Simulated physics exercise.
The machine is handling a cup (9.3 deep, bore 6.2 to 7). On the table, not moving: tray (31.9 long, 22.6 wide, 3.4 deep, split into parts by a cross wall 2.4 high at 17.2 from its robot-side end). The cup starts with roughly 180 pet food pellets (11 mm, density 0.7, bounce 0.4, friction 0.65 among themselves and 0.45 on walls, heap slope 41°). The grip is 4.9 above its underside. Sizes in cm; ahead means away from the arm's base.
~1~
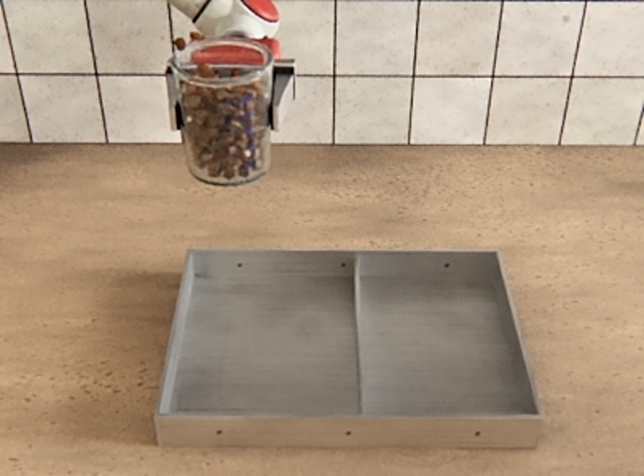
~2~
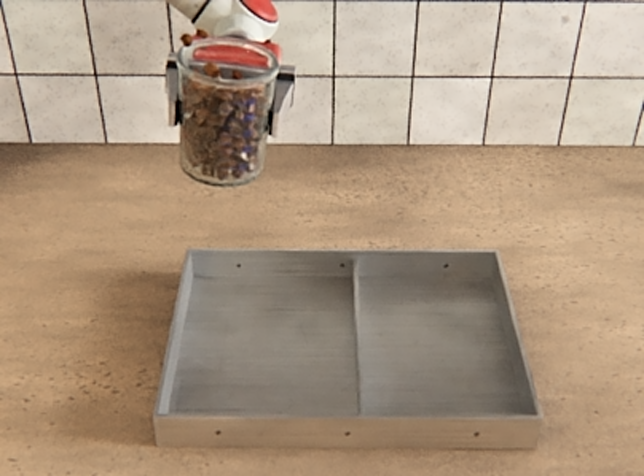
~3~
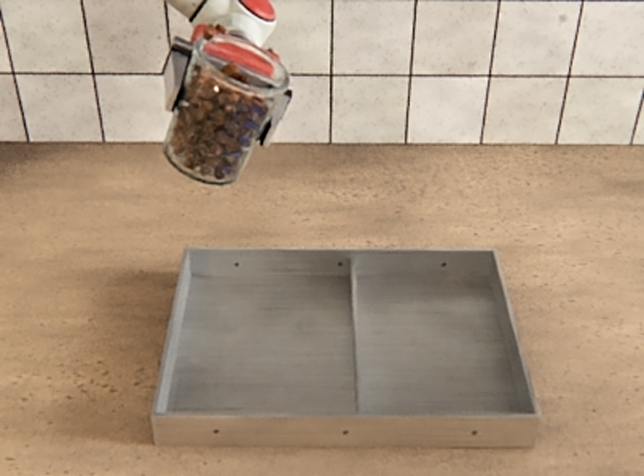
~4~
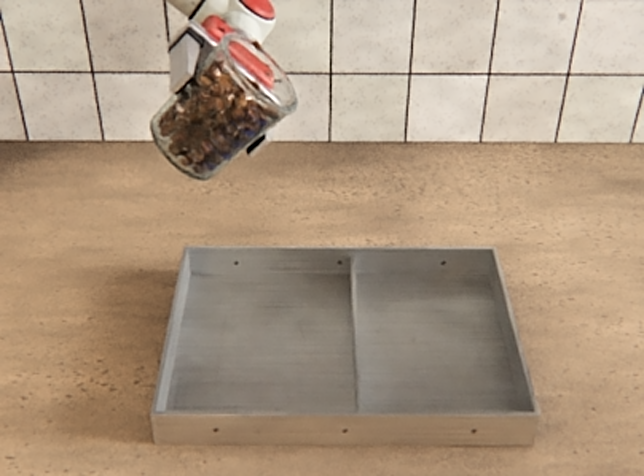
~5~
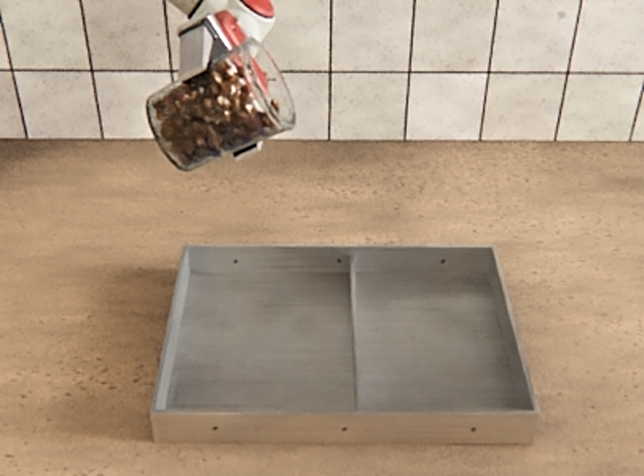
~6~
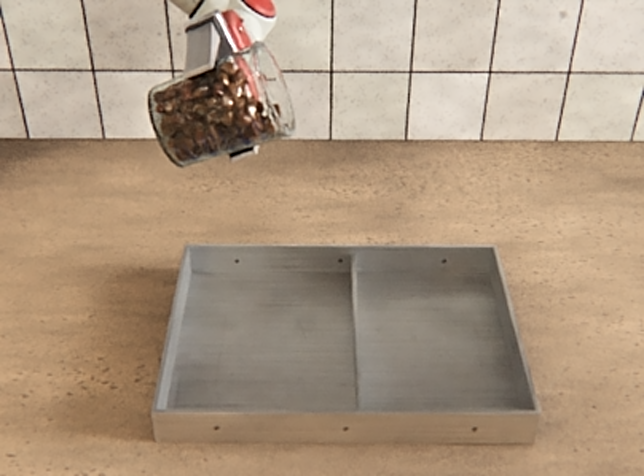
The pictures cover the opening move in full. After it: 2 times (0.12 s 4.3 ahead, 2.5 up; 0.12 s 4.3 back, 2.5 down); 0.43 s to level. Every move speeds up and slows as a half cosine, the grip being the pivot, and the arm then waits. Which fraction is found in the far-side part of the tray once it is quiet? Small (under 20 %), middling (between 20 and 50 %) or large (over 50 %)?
Answer: Middling; between 20 and 50 % of the pet food pellets finish in the far-side part of the tray.
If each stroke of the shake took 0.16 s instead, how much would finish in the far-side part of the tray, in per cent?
Then about 15 per cent.
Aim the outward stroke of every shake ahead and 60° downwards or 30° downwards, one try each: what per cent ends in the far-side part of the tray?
About 0 and 5 per cent.
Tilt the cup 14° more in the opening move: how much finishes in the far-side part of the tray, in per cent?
Some 70 per cent.
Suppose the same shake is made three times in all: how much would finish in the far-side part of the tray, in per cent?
Then about 40 per cent.
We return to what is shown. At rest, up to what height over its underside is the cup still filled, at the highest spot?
Roughly 5.0 cm.
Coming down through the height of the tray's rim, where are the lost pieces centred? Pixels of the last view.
Near (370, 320).
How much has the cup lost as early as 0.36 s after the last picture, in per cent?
About 40 per cent by then.
Then, 0.36 s on, tilted 68° forward, highest piece 30 above the table; 103 in the cup, 30 in the far-side part, 18 in the robot-side part, 25 in flight or on a rim.
Then, 0.73 s on, tilted 26° forward, highest piece 28 above the table; 67 in the cup, 61 in the far-side part, 45 in the robot-side part, 3 on the table or floor.
Then, 1.11 s on, level, highest piece 26 above the table; 67 in the cup, 61 in the far-side part, 45 in the robot-side part, 3 on the table or floor.
Then, 2.16 s on, level, highest piece 26 above the table; 67 in the cup, 61 in the far-side part, 45 in the robot-side part, 3 on the table or floor.
In the end, 67 in the cup, 61 in the far-side part, 45 in the robot-side part, 3 on the table or floor. That is 35 % in the far-side part of the tray.
